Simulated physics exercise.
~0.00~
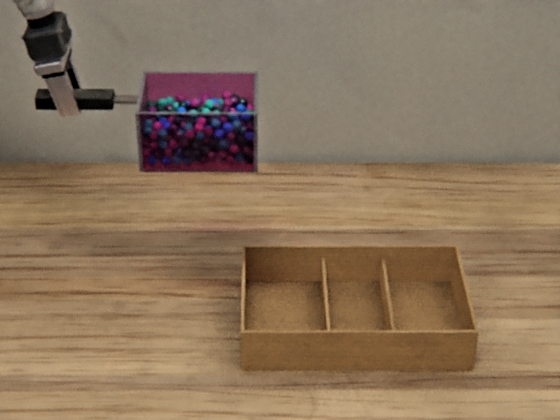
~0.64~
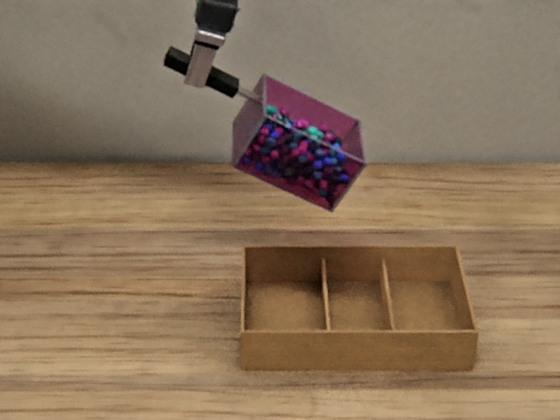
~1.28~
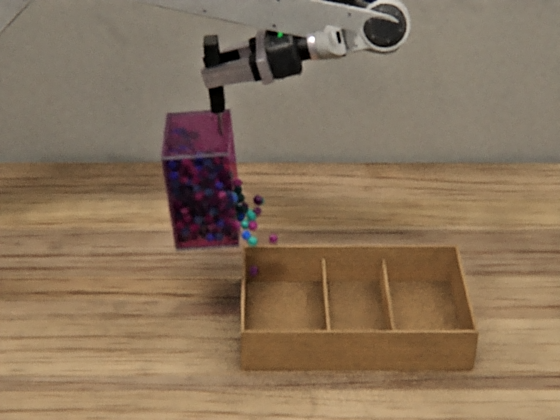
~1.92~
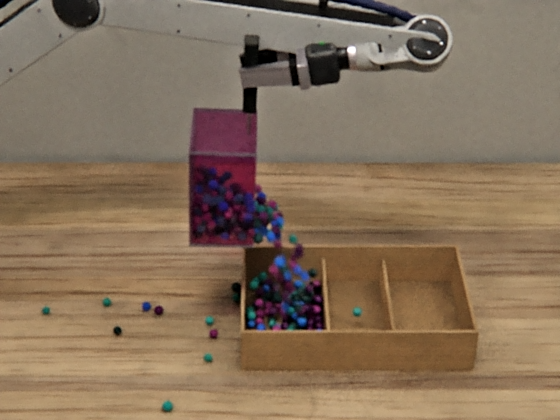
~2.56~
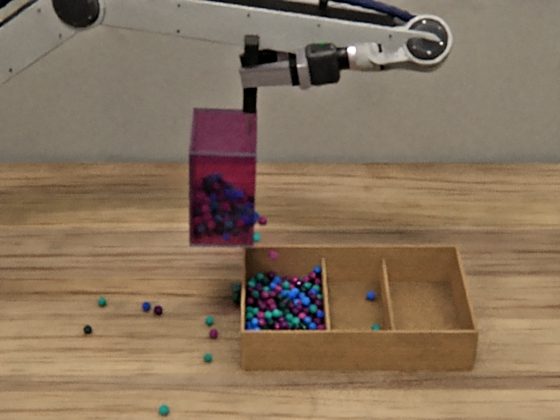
Above a wooden table, a robot arm carried a clear pinkish box of colorful little balls toward a divided tray and tipped it on its side, spilling many into the left section and a few onto the table, while some stayed in the box.
